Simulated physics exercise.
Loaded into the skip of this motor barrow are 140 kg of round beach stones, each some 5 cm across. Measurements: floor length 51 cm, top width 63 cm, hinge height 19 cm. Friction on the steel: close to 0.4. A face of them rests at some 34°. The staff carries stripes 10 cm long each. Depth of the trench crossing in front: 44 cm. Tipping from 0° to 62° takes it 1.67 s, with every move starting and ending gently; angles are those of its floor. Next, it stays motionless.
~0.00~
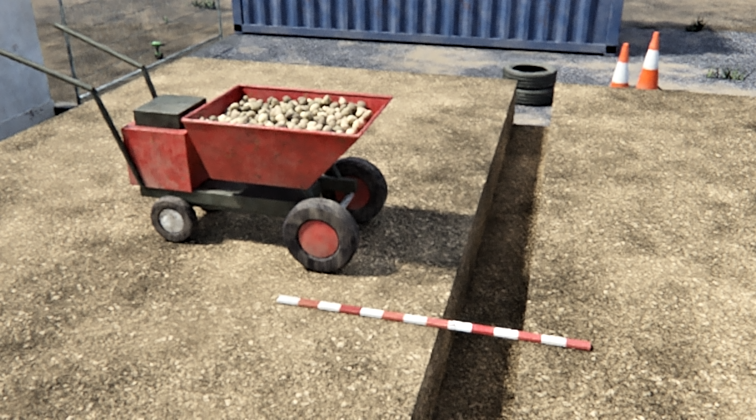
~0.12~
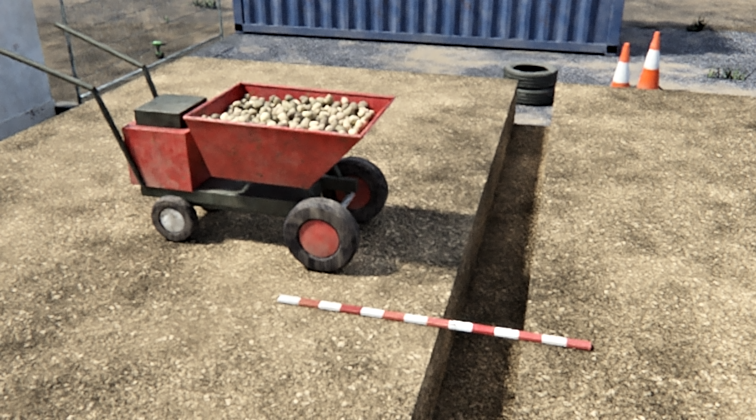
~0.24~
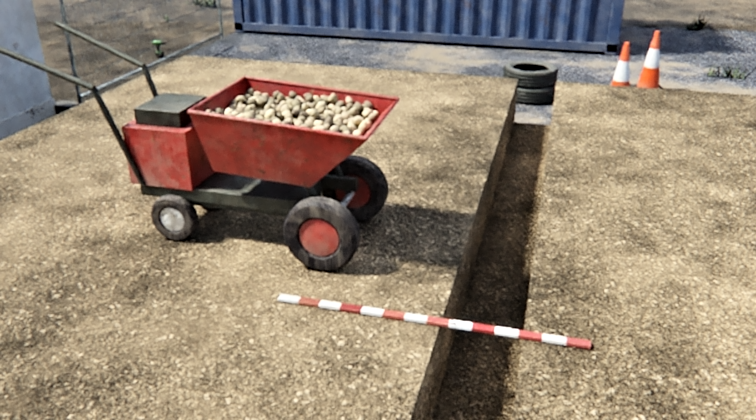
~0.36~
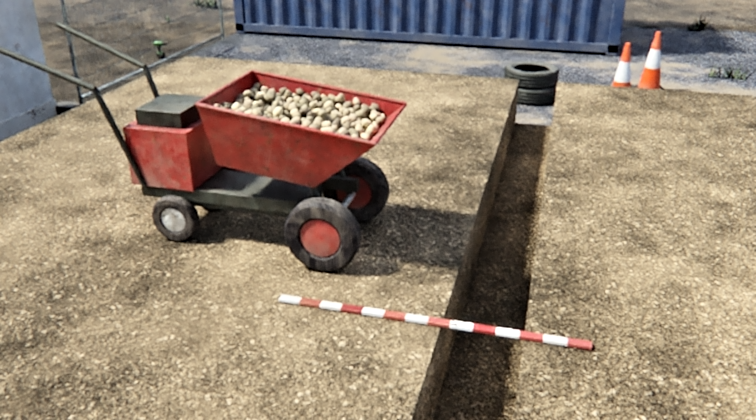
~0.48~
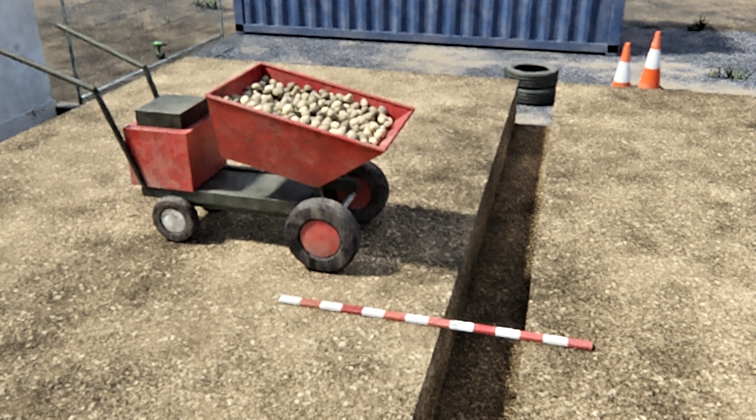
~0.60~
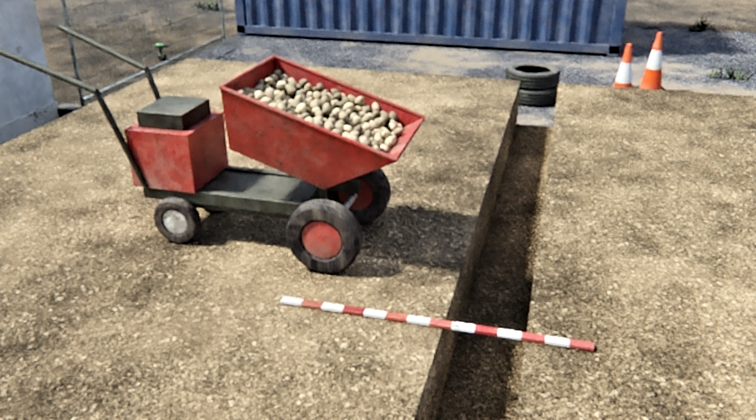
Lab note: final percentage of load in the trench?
Approx. 99 %.
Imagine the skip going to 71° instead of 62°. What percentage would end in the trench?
Some 100 in a hundred, I'd say.
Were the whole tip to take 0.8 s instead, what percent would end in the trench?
In that case some 95 per cent.
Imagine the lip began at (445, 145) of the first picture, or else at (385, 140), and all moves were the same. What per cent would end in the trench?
Some 30 and some 85 per cent, in that order.
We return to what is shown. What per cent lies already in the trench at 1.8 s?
Around 45 per cent of it.
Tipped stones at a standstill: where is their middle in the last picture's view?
The middle should be near (496, 319).
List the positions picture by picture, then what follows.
The first frame shows lip at (359, 137), floor tilted 0°, highest stones at (320, 107).
In the second frame, the skip is at 1°, its lip at (362, 137); the top of the load is at (289, 106); the stones move at 0.1 m/s on average.
The third frame shows lip at (367, 139), floor tilted 3°, highest stones at (264, 103); the stones move at 0.2 m/s on average.
In the fourth frame, the skip is at 7°, its lip at (375, 144); the top of the load is at (261, 96); the stones move at 0.3 m/s on average.
In the fifth frame, the skip is at 12°, its lip at (385, 151); the top of the load is at (266, 88); the stones move at 0.4 m/s on average.
The sixth frame shows lip at (396, 160), floor tilted 18°, highest stones at (274, 81); the stones move at 0.5 m/s on average.
After 1.2 s the floor is at 52°; 100 % in the skip; the foremost stones are at (448, 196).
After 1.8 s the floor is at 62°; 55 % in the skip, 2 % short of the trench, 43 % in the trench; the foremost stones are at (531, 293).
After 2.1 s the floor is at 62°; 28 % in the skip, 2 % short of the trench, 69 % in the trench, 1 % past the trench; the foremost stones are at (557, 282).
After 4.1 s the floor is at 62°; 0 % in the skip, 99 % in the trench, 1 % past the trench; the foremost stones are at (566, 282).
